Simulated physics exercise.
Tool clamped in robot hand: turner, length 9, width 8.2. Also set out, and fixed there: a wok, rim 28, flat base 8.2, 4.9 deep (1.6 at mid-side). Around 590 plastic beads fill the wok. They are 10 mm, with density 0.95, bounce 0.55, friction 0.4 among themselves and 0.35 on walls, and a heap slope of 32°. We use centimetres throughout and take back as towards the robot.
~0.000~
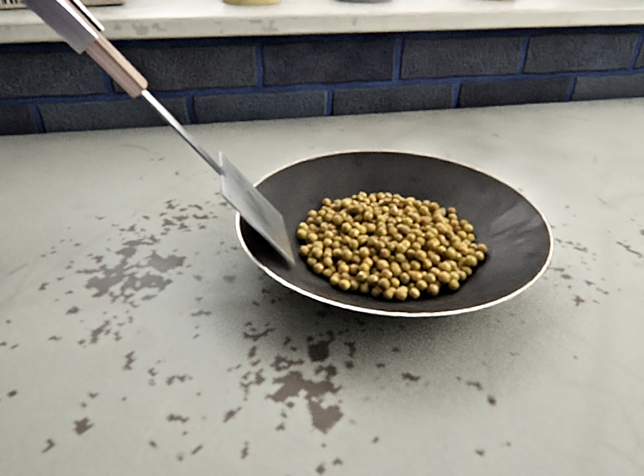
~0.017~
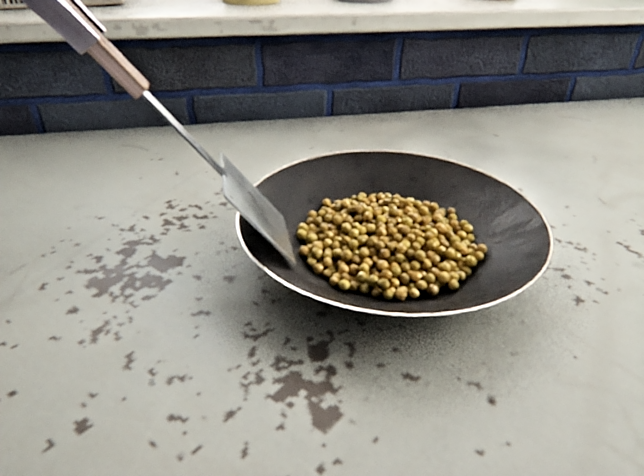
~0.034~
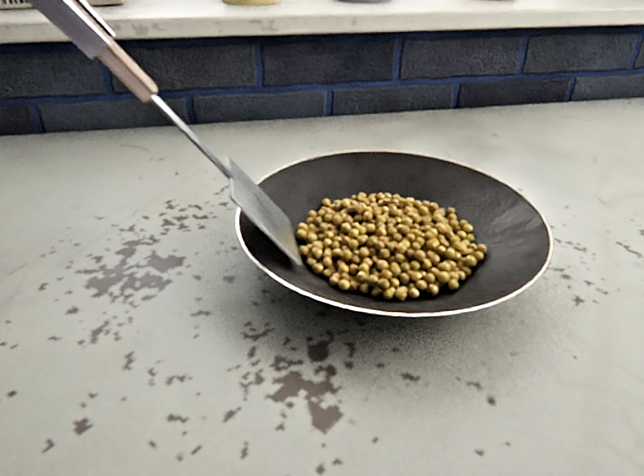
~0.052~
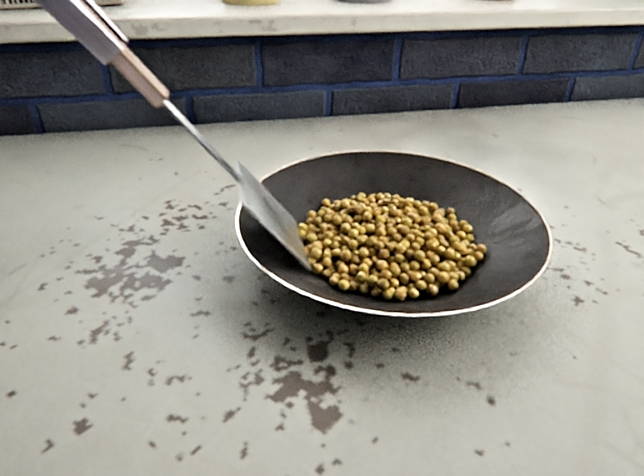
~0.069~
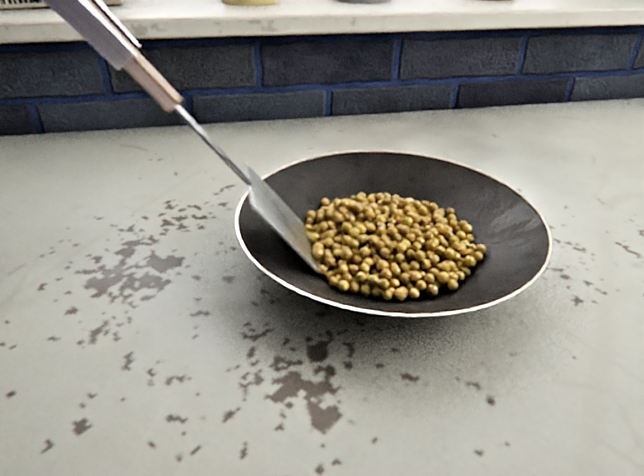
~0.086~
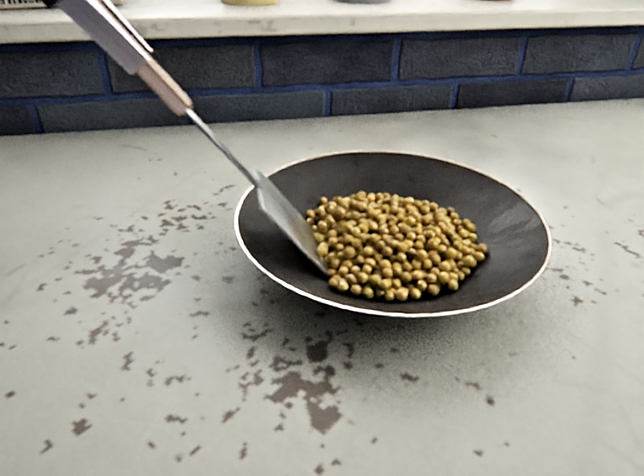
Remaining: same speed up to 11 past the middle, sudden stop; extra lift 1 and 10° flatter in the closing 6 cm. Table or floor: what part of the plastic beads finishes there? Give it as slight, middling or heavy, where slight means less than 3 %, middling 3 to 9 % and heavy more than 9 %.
Heavy.
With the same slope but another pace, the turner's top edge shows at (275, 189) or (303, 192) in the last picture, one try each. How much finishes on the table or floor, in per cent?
That comes to some 40 and some 50 percent, in that order.
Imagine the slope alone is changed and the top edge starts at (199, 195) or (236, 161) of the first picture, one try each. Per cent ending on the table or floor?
I'd say near 25 per cent for the first and near 30 per cent for the second.
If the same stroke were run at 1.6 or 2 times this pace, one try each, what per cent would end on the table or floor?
Around 40 per cent and around 45 per cent.
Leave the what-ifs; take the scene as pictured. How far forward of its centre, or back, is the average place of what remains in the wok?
Roughly 4.0 cm ahead of the centre.
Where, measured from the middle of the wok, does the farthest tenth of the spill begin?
That distance is around 30 cm.
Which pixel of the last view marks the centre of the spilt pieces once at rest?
At about (568, 231) in the last picture.
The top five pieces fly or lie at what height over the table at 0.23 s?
They are around 4 cm up.
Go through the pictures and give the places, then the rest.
In the first frame, the turner top edge at (221, 172), sloping 54°; upper third of the load around (388, 234), from x 300 to 480, top at y 195; 592 in the wok.
In the second frame, the turner top edge at (222, 172), sloping 54°; upper third of the load around (388, 234), from x 300 to 480, top at y 195.
In the third frame, the turner top edge at (229, 175), sloping 54°; upper third of the load around (387, 234), from x 300 to 480, top at y 195.
In the fourth frame, the turner top edge at (239, 179), sloping 54°; upper third of the load around (387, 234), from x 300 to 480, top at y 195.
In the fifth frame, the turner top edge at (248, 182), sloping 54°; upper third of the load around (386, 233), from x 310 to 480, top at y 195.
In the sixth frame, the turner top edge at (257, 185), sloping 54°; upper third of the load around (388, 232), from x 310 to 480, top at y 195; 592 in the wok.
After 0.23 s, sloping 54°, highest piece 5 above the table; 592 in the wok.
After 0.38 s, sloping 51°, highest piece 7 above the table; 591 in the wok, 1 on the blade or in flight.
After 0.65 s, sloping 44°, highest piece 6 above the table; 418 in the wok, 170 on the table or floor, 4 on the blade or in flight.
After 1.70 s, sloping 44°, highest piece 6 above the table; 418 in the wok, 174 on the table or floor.
In the end, 418 in the wok, 174 on the table or floor. That is 29 % on the table or floor.
